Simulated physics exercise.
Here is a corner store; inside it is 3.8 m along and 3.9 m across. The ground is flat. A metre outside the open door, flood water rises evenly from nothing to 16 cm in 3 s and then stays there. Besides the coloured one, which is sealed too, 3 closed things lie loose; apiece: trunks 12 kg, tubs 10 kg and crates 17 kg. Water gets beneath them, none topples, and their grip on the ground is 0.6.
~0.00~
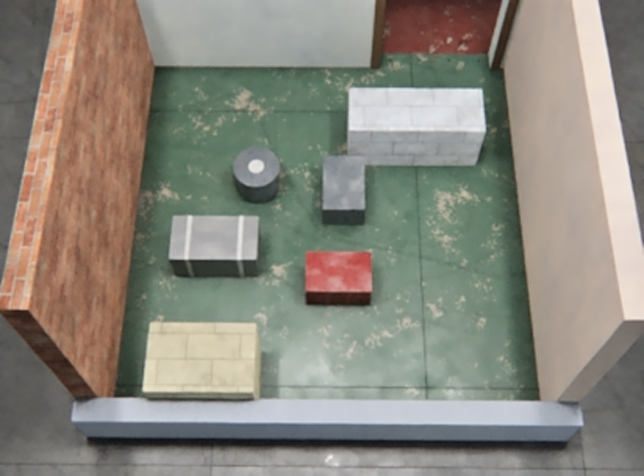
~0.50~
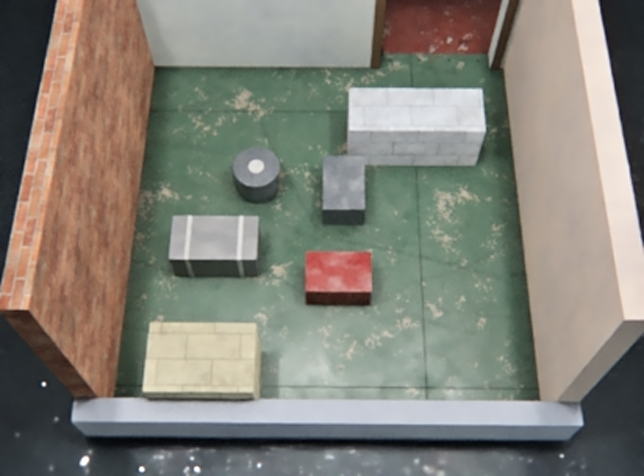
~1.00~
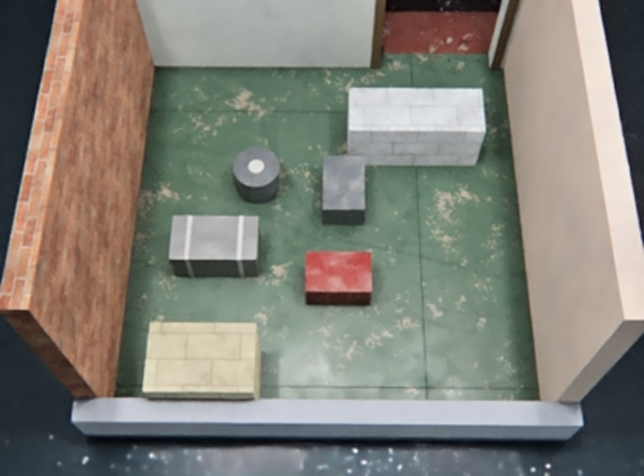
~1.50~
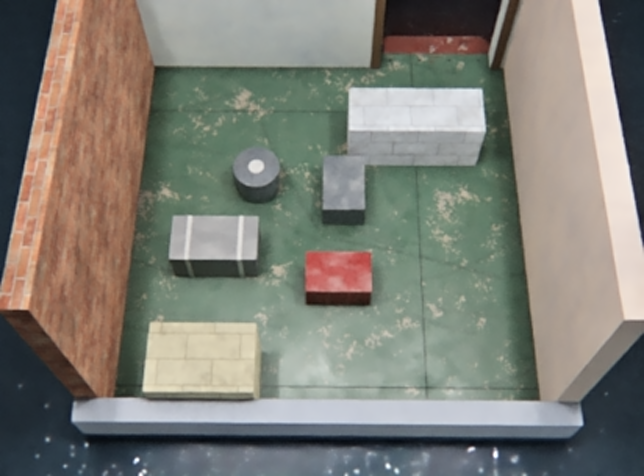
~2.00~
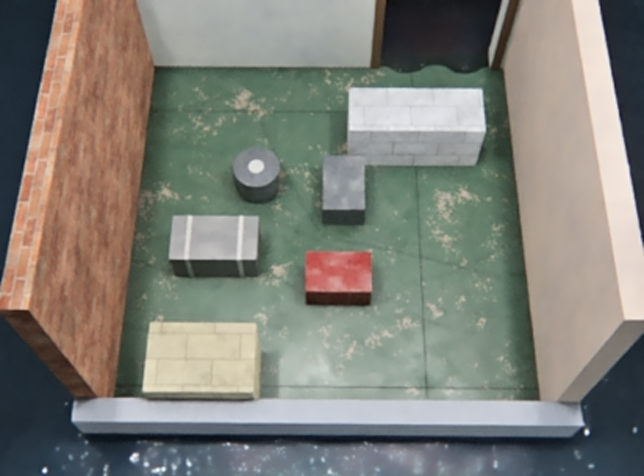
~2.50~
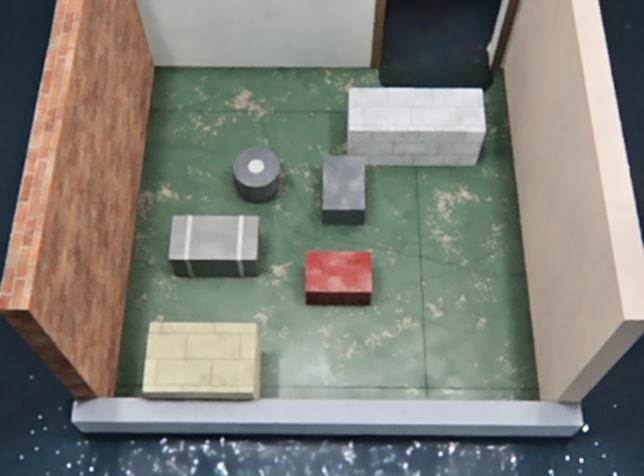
A small walled room with a green floor sat with crates and a round tub standing still inside, while dark water spread around it outside, then covered the red doorway floor and edged in.
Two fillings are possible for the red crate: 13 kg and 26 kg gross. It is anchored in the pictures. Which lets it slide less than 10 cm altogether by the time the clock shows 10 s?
For it, the smaller load will do.
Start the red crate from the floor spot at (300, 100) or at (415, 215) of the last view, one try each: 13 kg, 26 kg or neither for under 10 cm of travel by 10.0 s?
In turn: Only the larger holds; the smaller is enough.
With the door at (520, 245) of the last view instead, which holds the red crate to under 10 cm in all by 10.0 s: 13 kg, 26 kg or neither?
Then only the higher weight holds it.
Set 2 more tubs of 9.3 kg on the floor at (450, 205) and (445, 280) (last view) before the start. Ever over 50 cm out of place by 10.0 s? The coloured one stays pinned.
In turn: Under, under.
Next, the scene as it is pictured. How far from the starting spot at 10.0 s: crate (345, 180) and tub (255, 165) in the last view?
In turn: 0 cm, 0 cm.
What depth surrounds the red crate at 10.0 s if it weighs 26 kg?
About 3 cm.
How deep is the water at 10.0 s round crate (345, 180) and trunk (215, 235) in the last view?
About 2 and 5 cm.
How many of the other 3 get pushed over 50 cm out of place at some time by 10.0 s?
I count 0.
After 3.5 s the red crate would be 0 cm from its start with 13 kg and 0 cm from its start with 26 kg; 0 cm of water round it then.
After 4.5 s the red crate would be 0 cm from its start with 13 kg and 0 cm from its start with 26 kg; 0 cm of water round it then.
After 7.0 s the red crate would be 0 cm from its start with 13 kg and 0 cm from its start with 26 kg; 1 cm of water round it then.
After 10.0 s the red crate would be 0 cm from its start with 13 kg and 0 cm from its start with 26 kg; 3 cm of water round it then.
